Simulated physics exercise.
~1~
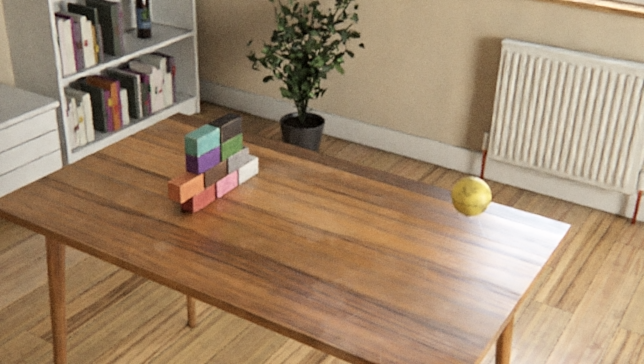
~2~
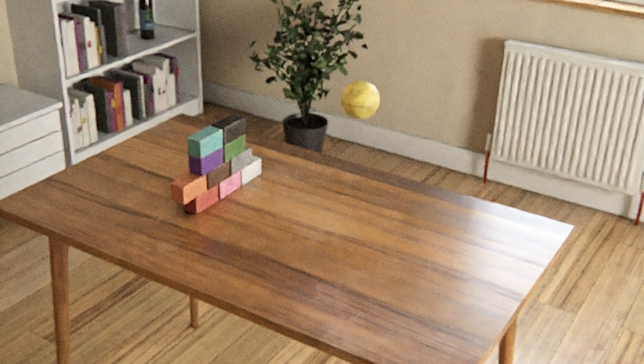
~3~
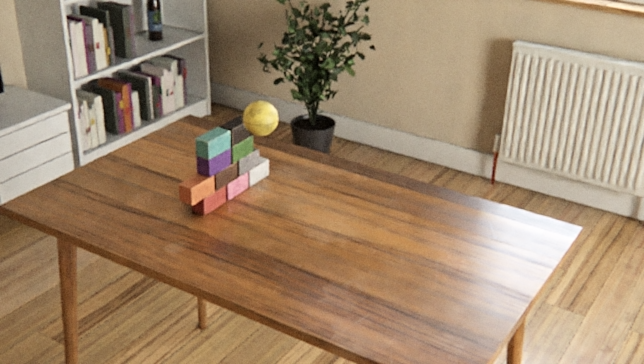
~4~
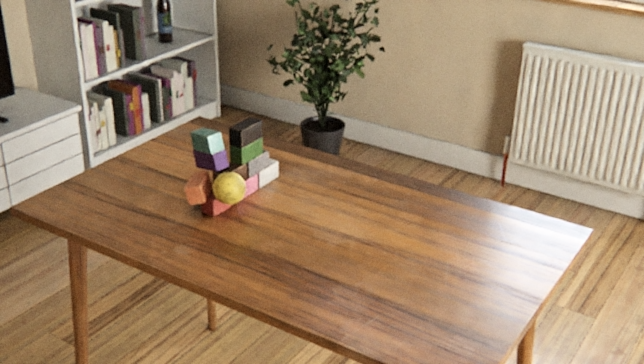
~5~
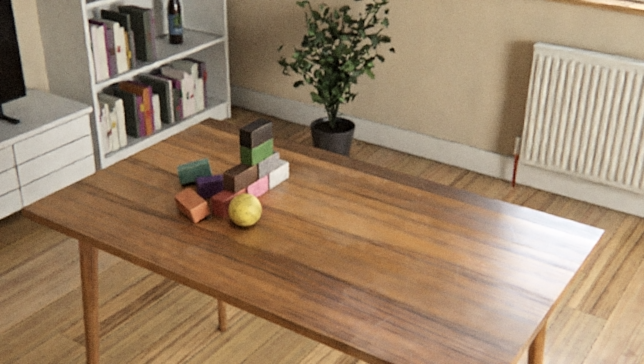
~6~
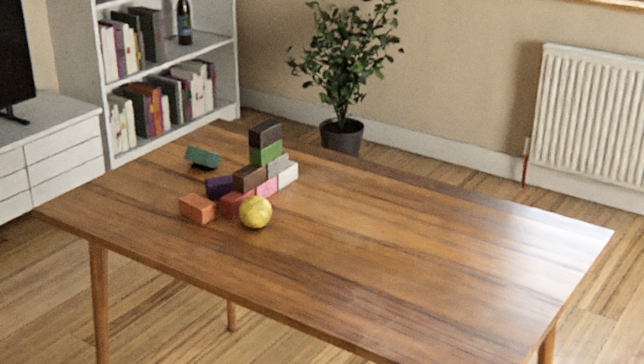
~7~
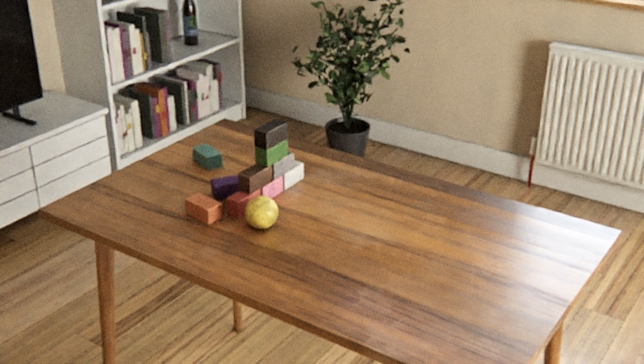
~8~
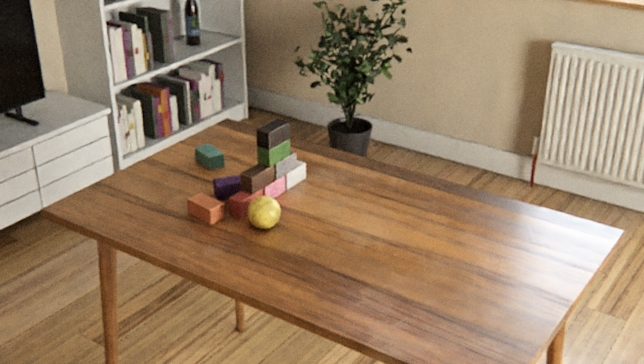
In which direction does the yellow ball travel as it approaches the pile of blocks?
The yellow ball travels to the left, as the viewer sees it.
